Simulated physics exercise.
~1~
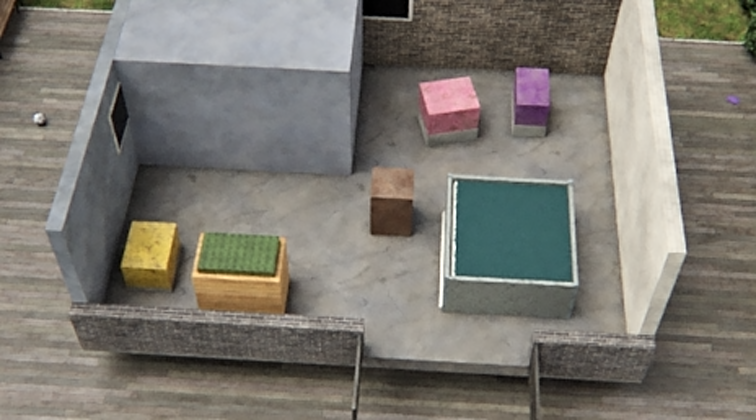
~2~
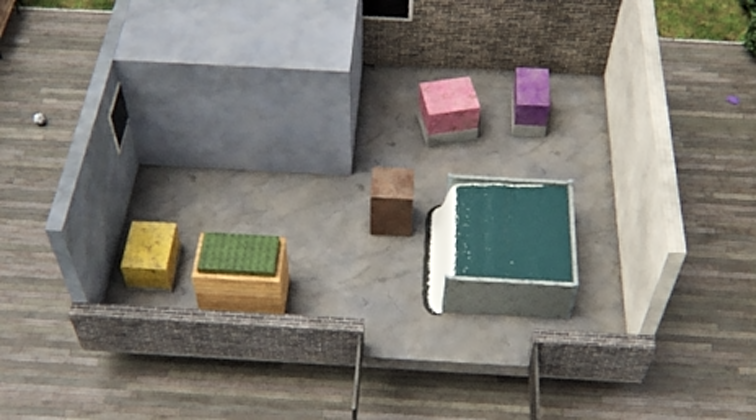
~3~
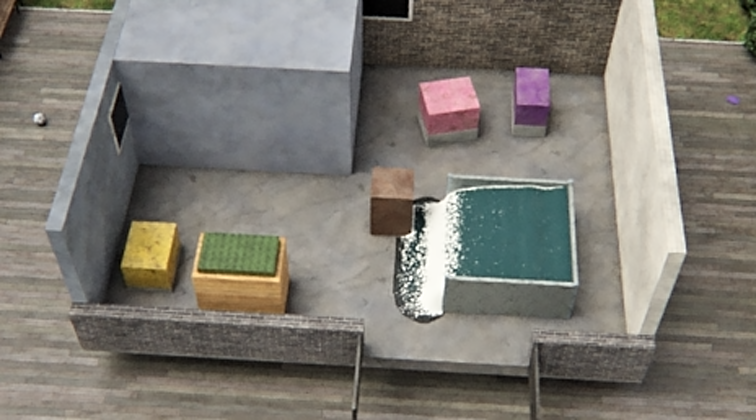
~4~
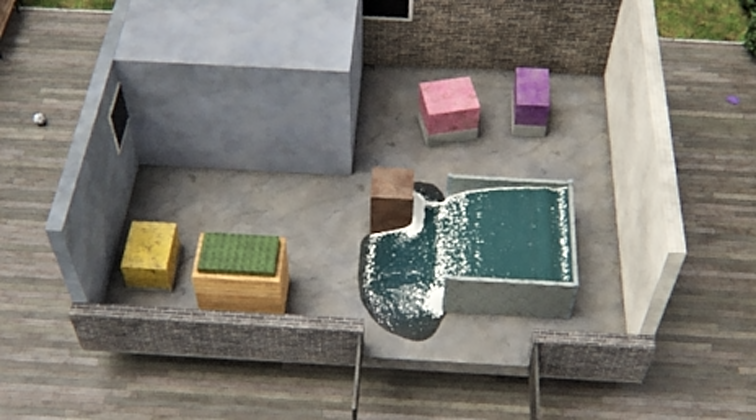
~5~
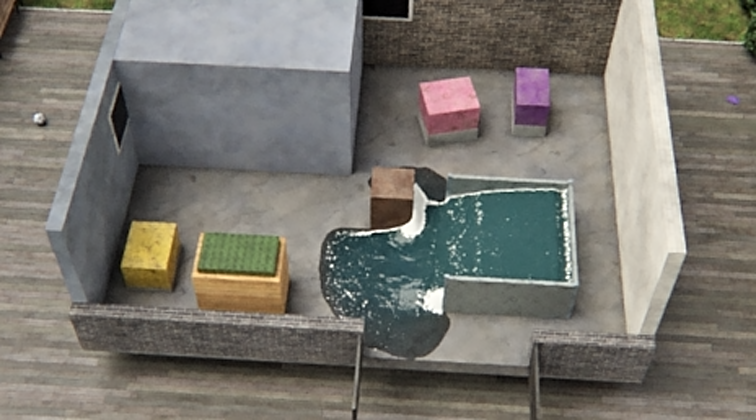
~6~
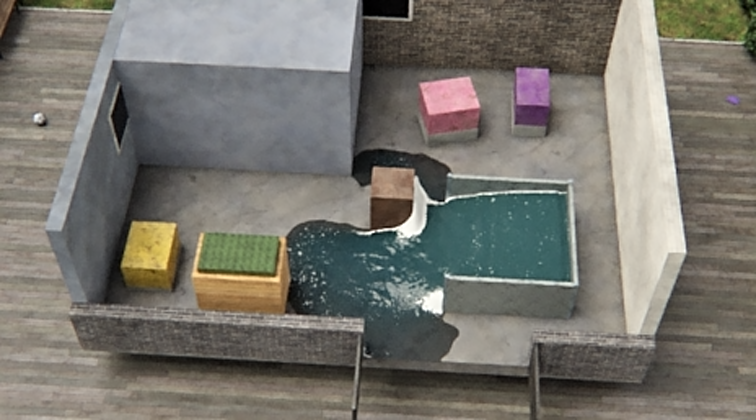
The clip opens on a walled yard seen from above, with colored blocks and a still tank of dark green water. The tank's left side gives way and water pours out in a white, foamy front, then spreads leftward around the brown block, reaching the green-topped box and the yard's front edge.
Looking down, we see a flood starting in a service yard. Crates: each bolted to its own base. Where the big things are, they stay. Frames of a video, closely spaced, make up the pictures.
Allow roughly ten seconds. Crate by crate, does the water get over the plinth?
One by one: The purple crate is missed. The pink crate is missed. The yellow crate is caught.
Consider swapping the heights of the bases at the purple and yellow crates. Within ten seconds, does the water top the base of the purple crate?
One by one: The purple one is wetted.
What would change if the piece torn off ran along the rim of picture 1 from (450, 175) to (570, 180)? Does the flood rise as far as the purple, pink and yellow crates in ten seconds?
Result: Purple crate is swamped; pink crate is swamped; yellow crate is swamped.
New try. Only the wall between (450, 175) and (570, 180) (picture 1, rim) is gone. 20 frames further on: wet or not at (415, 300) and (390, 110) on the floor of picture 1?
Untouched, then submerged.
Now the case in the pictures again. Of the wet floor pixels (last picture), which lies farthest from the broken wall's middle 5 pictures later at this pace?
I'd point to (123, 229).
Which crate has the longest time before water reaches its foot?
The purple one comes last.
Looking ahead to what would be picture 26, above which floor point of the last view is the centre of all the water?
About (331, 233) in the last view.
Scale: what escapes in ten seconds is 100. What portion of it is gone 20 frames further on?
Roughly 30 percent of it.
A moment on, water covers 45 % of the floor; the purple crate not reached, the pink crate water round its plinth, the yellow crate water round its plinth.
Next, water covers 60 % of the floor; the purple crate water round its plinth, the pink crate water round its plinth, the yellow crate water round its plinth.
Then, water covers 75 % of the floor; the purple crate water round its plinth, the pink crate water round its plinth, the yellow crate water round its plinth.
Later, water covers 90 % of the floor; the purple crate water round its plinth, the pink crate water round its plinth, the yellow crate water round its plinth.
In the end, water covers 100 % of the floor; the purple crate stayed above the water, the pink crate stayed above the water, the yellow crate was topped.
